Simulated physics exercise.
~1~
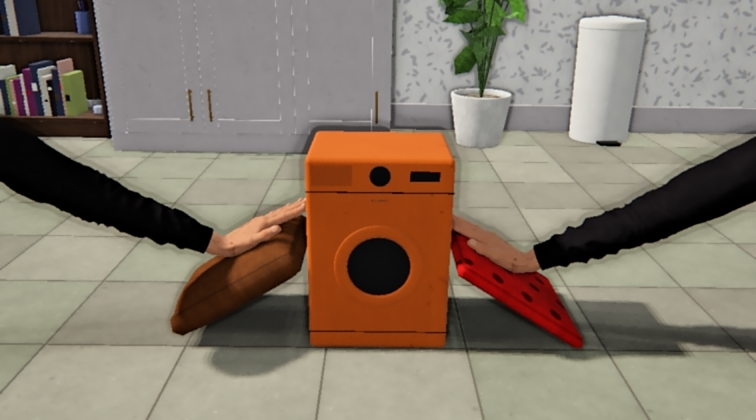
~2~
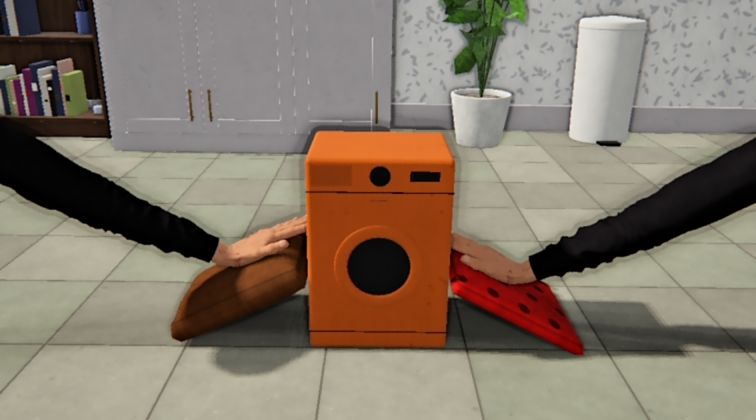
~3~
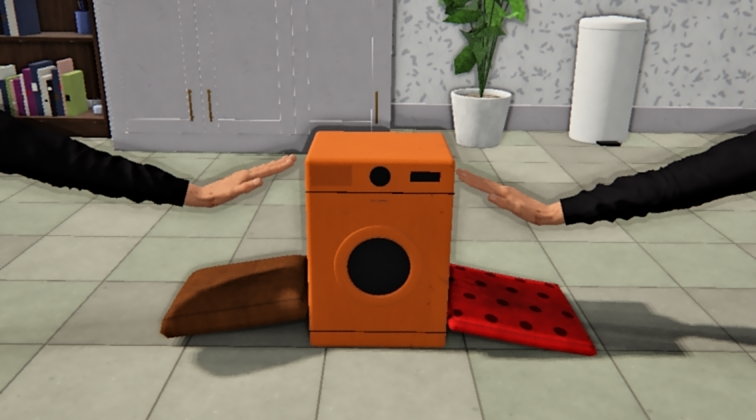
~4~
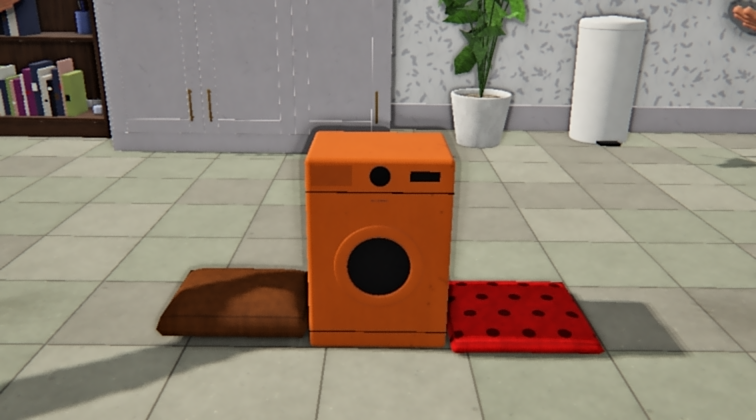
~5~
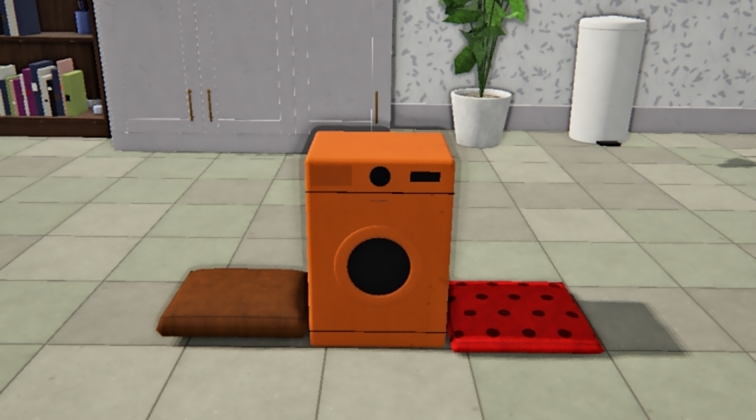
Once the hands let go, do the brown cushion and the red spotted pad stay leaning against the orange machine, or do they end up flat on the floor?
Neither stays leaning. The brown cushion slumps to the floor on the left, and the red spotted pad slides down flat on the right.
